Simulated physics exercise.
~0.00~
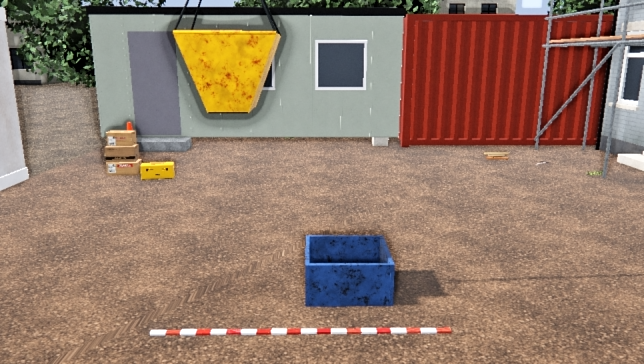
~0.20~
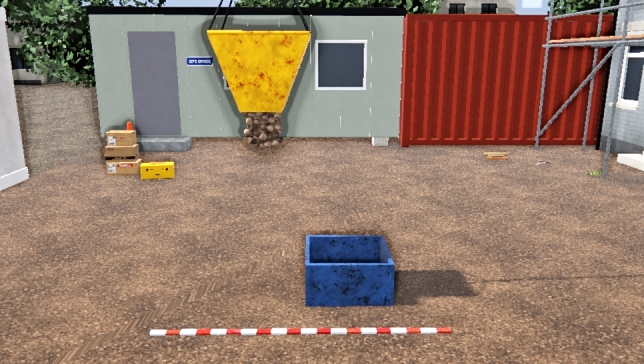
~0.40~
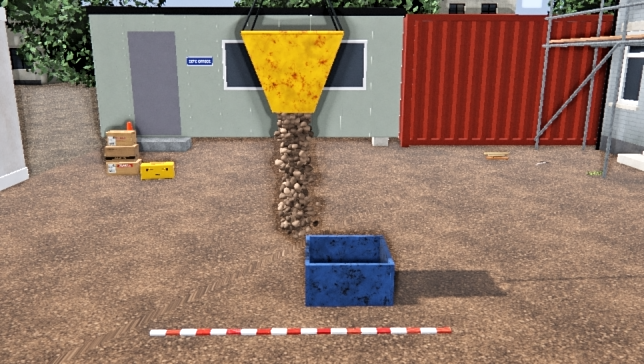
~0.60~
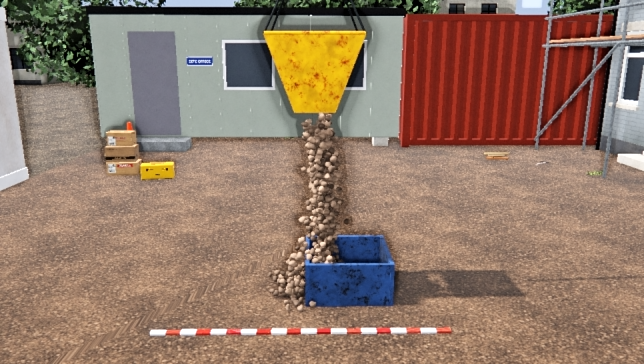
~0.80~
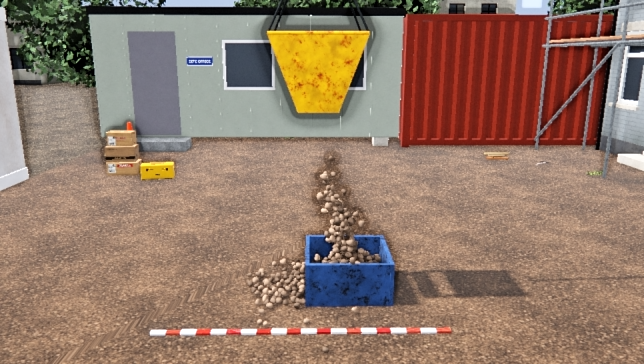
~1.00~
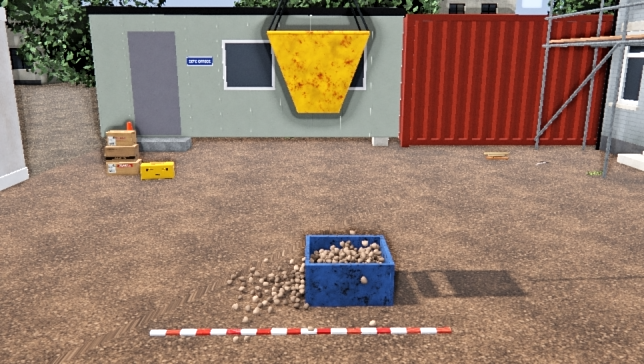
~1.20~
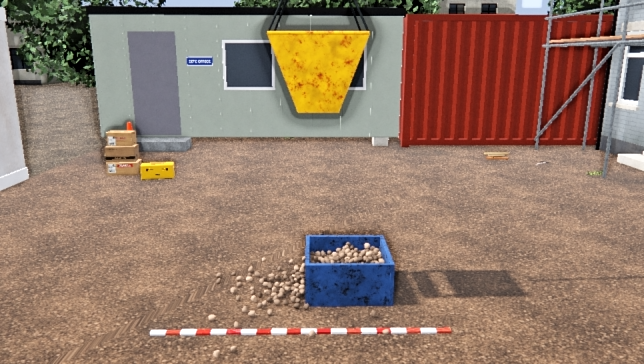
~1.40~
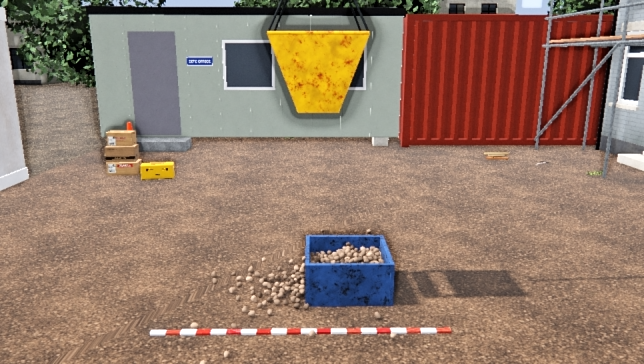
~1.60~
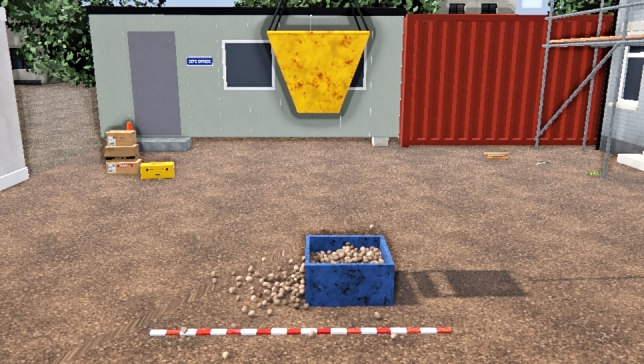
A building yard with brown ground is seen from the side by a still camera, with a grey-green cabin and a red container along the back. A yellow skip hangs from cables at the upper left, and an open blue bin stands below, behind a red-and-white striped staff. The skip travels right and stones begin pouring from its bottom. The stream stretches downward, first left of the bin, then over its left edge and into it. The skip stops and empties, and the last stones drop. Most end up in the bin, with a smaller scatter lying to its left.
